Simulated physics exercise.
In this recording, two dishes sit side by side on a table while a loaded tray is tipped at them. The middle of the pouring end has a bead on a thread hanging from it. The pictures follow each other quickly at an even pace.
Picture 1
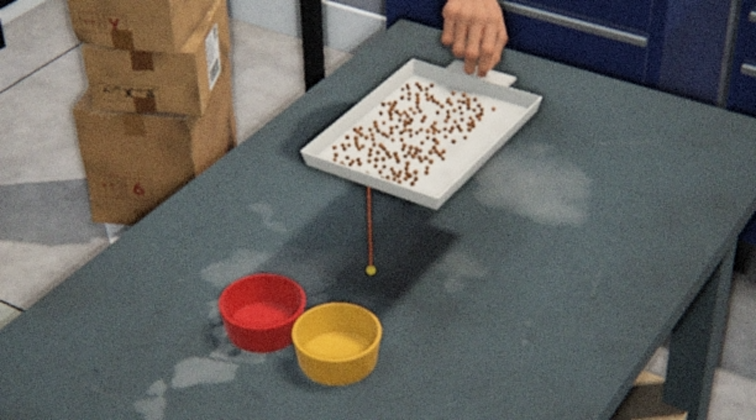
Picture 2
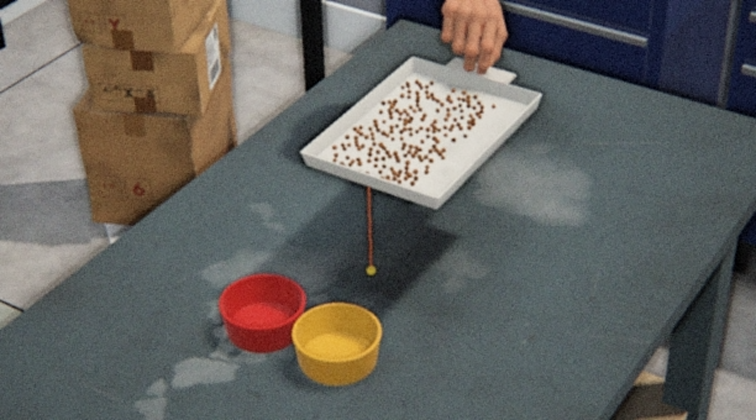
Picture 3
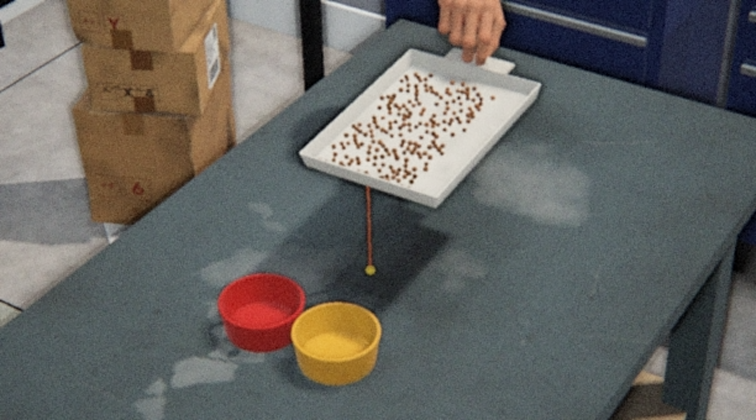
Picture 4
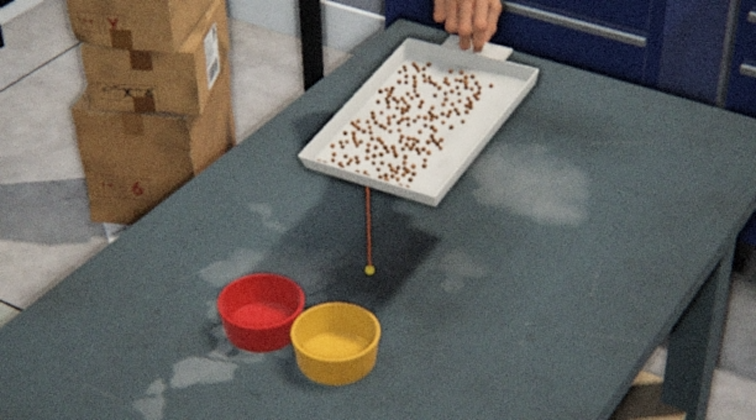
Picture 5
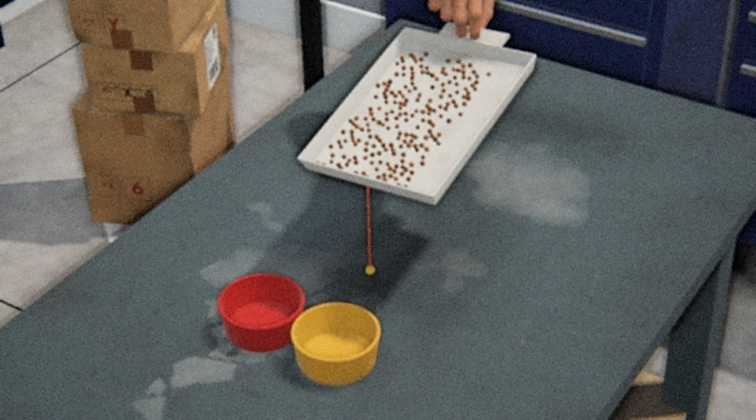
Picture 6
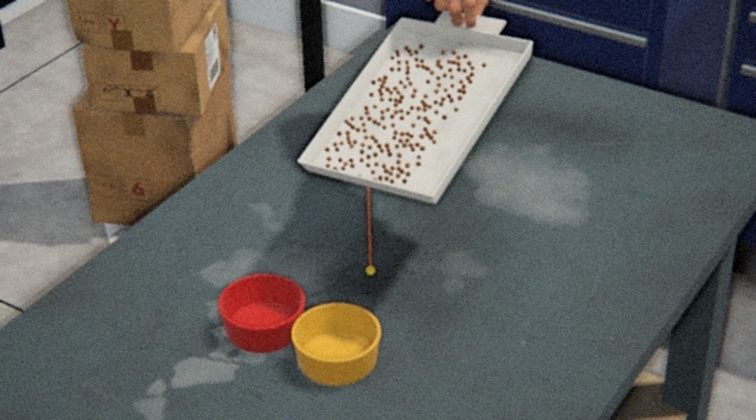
A hand grips the far end of a white tray above a dark, worn table, seen from a fixed, raised view in a room with blue cabinets. Small brown balls cover the tray, a yellow bead hangs on a reddish thread from its near edge, red and yellow dishes sit below, and cardboard boxes are stacked at left. The hand steadily raises the far end, tilting the tray toward its near left corner, and the balls shift slightly.
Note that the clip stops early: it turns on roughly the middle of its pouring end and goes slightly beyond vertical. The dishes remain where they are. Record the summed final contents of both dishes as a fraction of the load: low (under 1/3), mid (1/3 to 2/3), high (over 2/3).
Recorded: Low.
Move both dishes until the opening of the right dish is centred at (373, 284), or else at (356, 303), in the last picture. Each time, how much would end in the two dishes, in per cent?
It comes to near 70 per cent the first time and near 90 per cent the second time.
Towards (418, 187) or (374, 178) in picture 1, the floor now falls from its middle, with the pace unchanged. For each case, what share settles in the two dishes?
Lab note: Try 1 = 0 %, try 2 = 20 %.
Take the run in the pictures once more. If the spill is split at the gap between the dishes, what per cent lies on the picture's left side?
That comes to about 50 per cent of the pieces.
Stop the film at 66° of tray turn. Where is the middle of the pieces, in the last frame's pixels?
In the last view, the load is centred close to (328, 171).
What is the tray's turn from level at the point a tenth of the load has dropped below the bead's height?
Approx. 70° from level.
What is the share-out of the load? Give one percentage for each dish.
Split in per cent - left dish 10, right dish 0.
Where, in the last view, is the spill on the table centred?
Near (300, 301).
Shortly afterwards, tray tipped steeply; the bulk on the tray; a little in the left dish; a little in the air.
Next, tray tipped past a quarter turn; a little on the tray; a little in the left dish; near half outside both; near a third in the air.
Some moments later, tray tipped past a quarter turn; a little in the left dish; all but a few outside both.
In the end, tray tipped past a quarter turn; none at all in the right dish; a little in the left dish; all but a few outside both.
